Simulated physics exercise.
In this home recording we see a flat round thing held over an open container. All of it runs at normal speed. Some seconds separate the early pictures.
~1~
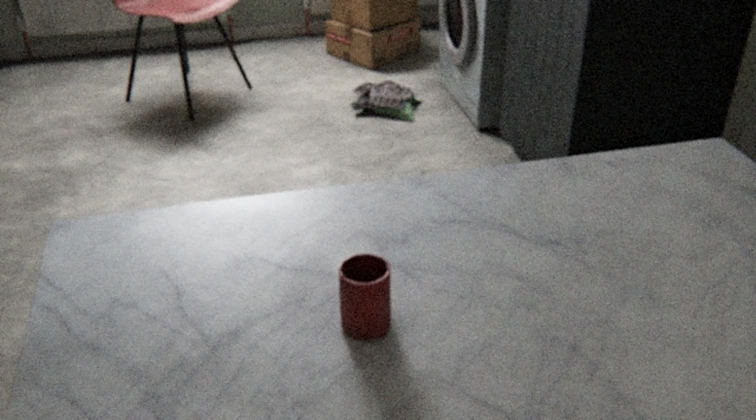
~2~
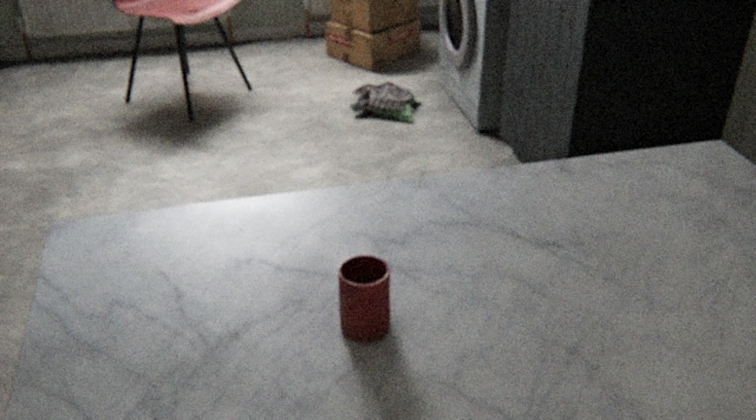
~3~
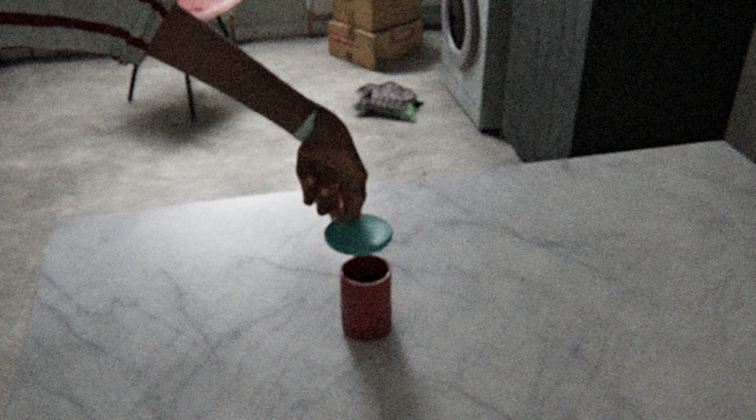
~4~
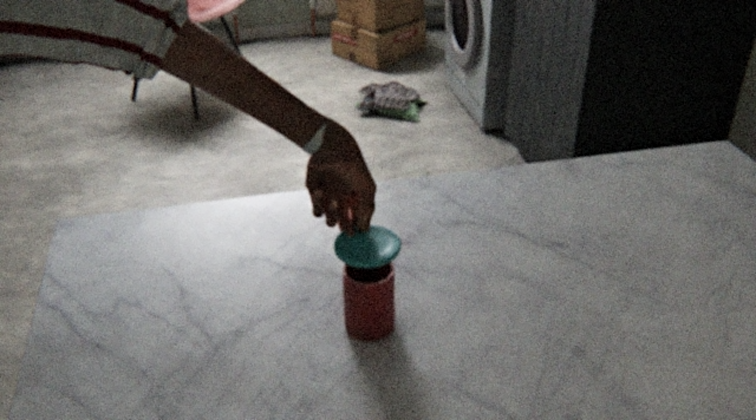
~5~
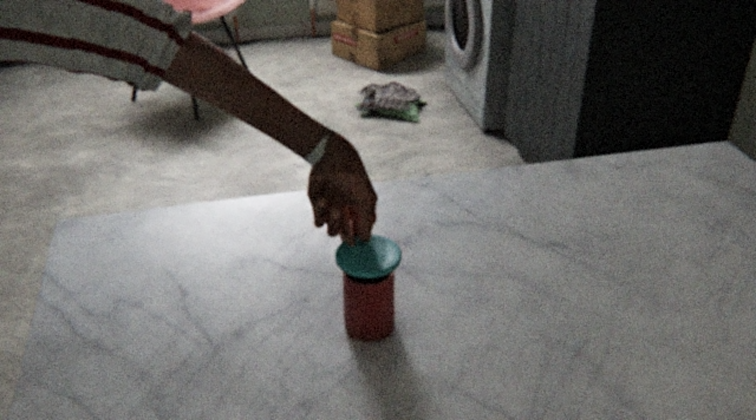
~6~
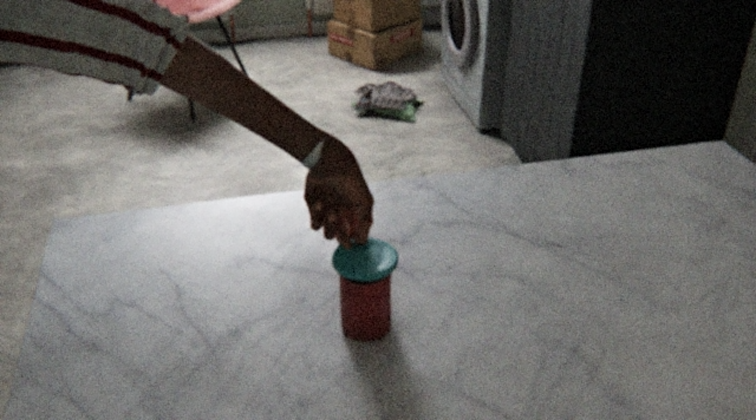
A room with a grey floor is seen from above a marbled pale table, the camera almost still apart from slight shifts. A small dark red cup stands near the table's middle, with a pink chair, cardboard boxes and a white front-loading machine behind. An arm in a striped sleeve reaches in from the left, holding a turquoise lid above the cup, and lowers it onto the rim, fingers still on it.
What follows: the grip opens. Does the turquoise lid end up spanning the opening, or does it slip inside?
It spans the opening.
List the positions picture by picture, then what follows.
In the first picture, cup (365, 297).
In the second picture, cup (365, 298).
In the third picture, still on the way; turquoise lid (358, 234); cup (366, 297).
In the fourth picture, still on the way; turquoise lid (367, 245); cup (369, 297).
In the fifth picture, still on the way; turquoise lid (368, 255); cup (369, 298).
In the sixth picture, in place, still held; turquoise lid (365, 258); cup (366, 298).
Then, 0.10 s later than the last frame, turquoise lid moving near (365, 266).
Then, 0.38 s later than the last frame, turquoise lid sitting on the rim near (365, 266).
When it is over, the turquoise lid rests on the rim, near (365, 266).
